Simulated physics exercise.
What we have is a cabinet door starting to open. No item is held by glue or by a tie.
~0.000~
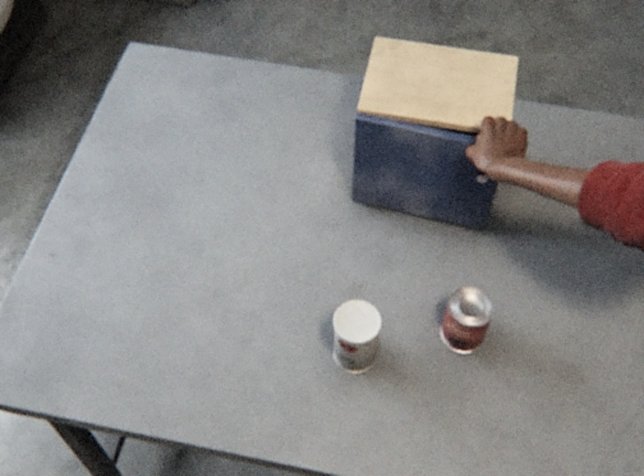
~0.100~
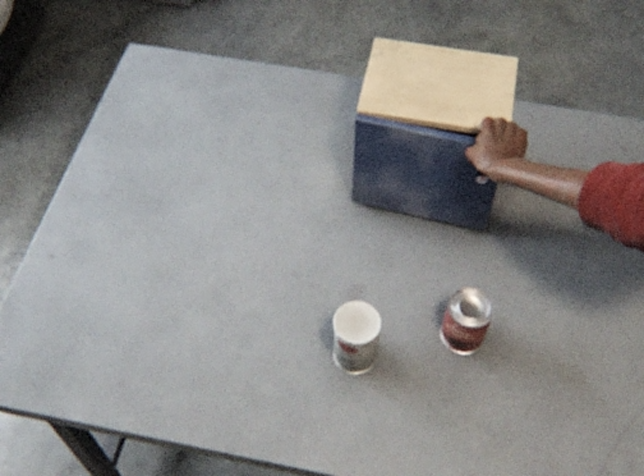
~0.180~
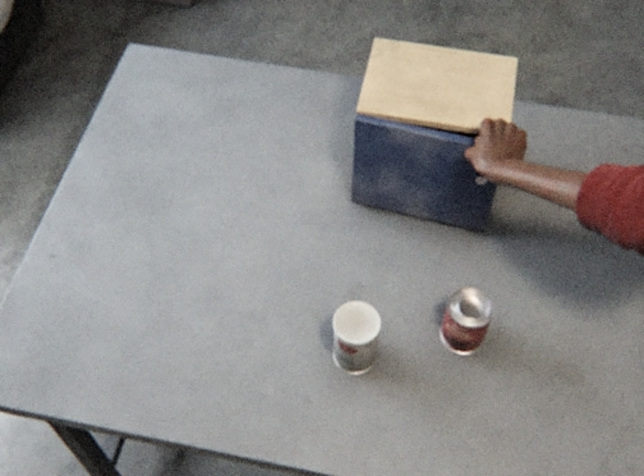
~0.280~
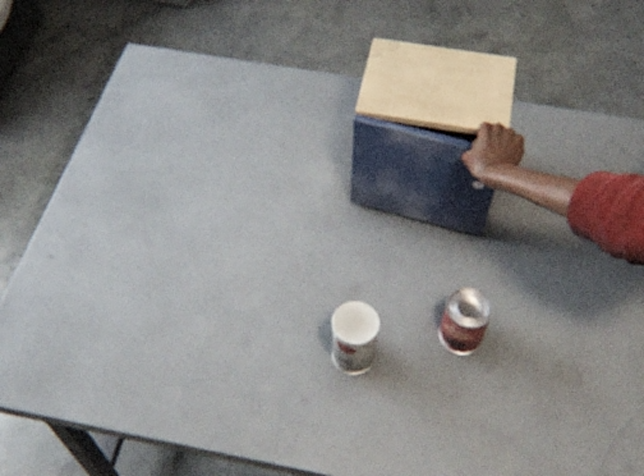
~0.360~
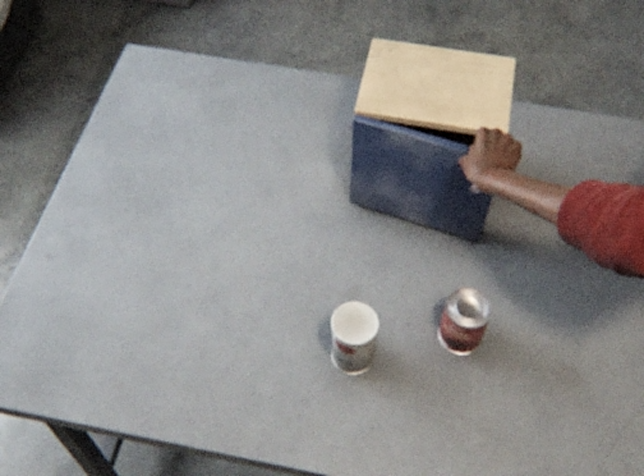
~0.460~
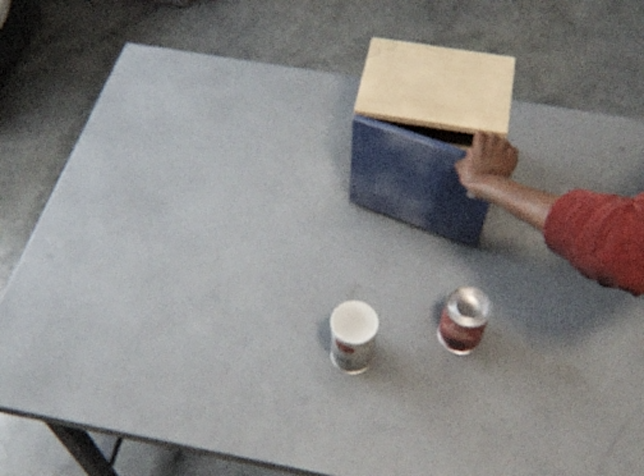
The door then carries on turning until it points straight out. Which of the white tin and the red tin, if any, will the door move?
The white tin keeps its place, the red tin keeps its place.
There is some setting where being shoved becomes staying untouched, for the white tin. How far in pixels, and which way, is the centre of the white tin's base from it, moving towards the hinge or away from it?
Shift: 16 px, direction up.
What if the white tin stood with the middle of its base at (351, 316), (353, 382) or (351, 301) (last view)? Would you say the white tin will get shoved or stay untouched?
Try by try, it is pushed along; is left alone; is moved.
Around 1.44 s, door 45° open; white tin at rest near (354, 339); red tin at rest near (463, 321).
Around 2.64 s, door 85° open; white tin at rest near (354, 339); red tin at rest near (463, 321).
Finally (3.8 s), the white tin stays untouched, near (354, 339); the red tin stays untouched, near (463, 321).
